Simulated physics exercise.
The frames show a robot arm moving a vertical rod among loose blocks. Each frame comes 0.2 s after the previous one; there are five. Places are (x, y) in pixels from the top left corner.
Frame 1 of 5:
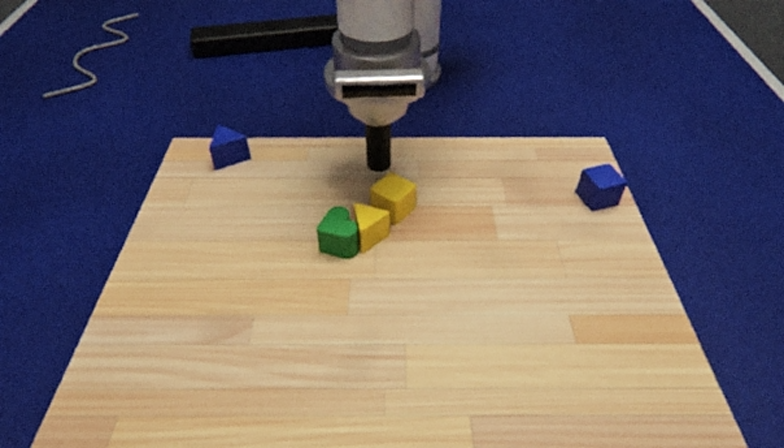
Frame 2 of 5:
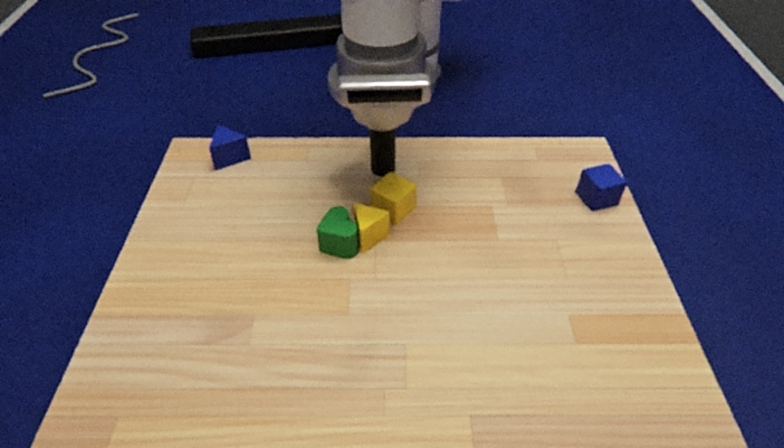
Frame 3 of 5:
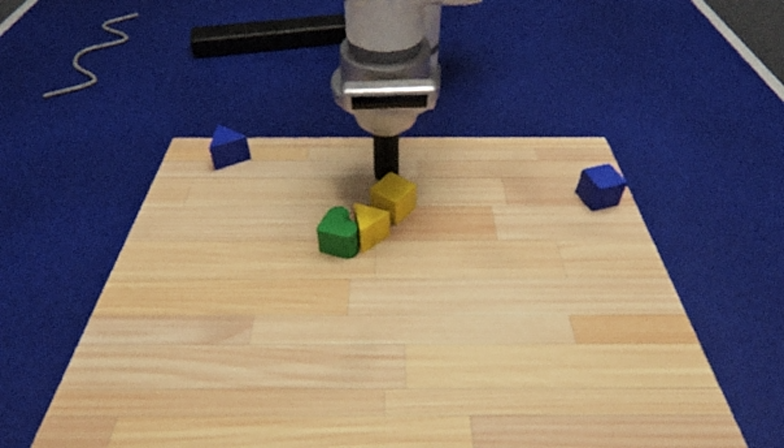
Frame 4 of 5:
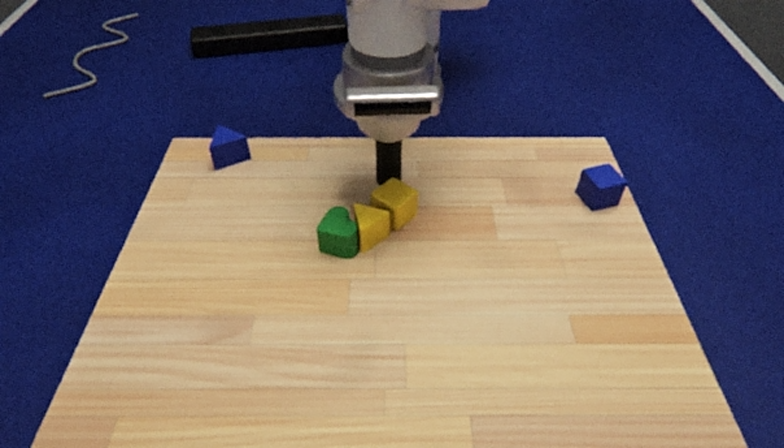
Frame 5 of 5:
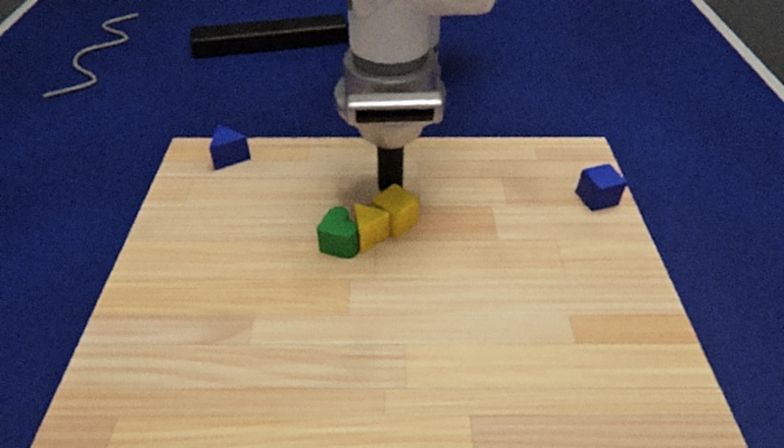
A robot arm lowers a black vertical rod toward the near side, drifting slightly right, and nudges a yellow block a short way toward the viewer, while the green block, the other yellow block and two blue blocks stay still.
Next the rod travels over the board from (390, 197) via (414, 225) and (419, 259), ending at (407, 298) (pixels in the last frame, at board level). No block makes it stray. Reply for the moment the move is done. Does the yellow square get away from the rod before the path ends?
Going by the path, no.
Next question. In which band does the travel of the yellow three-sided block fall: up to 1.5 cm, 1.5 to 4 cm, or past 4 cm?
Displaced 1.5 to 4 cm.
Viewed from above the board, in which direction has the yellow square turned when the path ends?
Answer: With the clock.
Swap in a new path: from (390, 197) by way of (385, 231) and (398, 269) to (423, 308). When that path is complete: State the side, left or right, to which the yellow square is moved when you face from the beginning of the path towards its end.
Side: Left.
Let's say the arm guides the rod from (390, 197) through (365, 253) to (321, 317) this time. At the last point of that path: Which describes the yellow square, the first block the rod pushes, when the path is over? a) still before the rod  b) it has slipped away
b.
What follows on the original path. One third of the way, rod (414, 214); yellow three-sided block (376, 226), turned 50° clockwise; yellow square (410, 227), turned 30° clockwise.
Two thirds of the way, rod (420, 249); yellow three-sided block (376, 228), turned 55° clockwise; yellow square (405, 259), turned 75° clockwise.
At the end, rod (408, 287); green heart not moved; yellow three-sided block (376, 228), turned 55° clockwise; yellow square (382, 296), turned 105° clockwise.
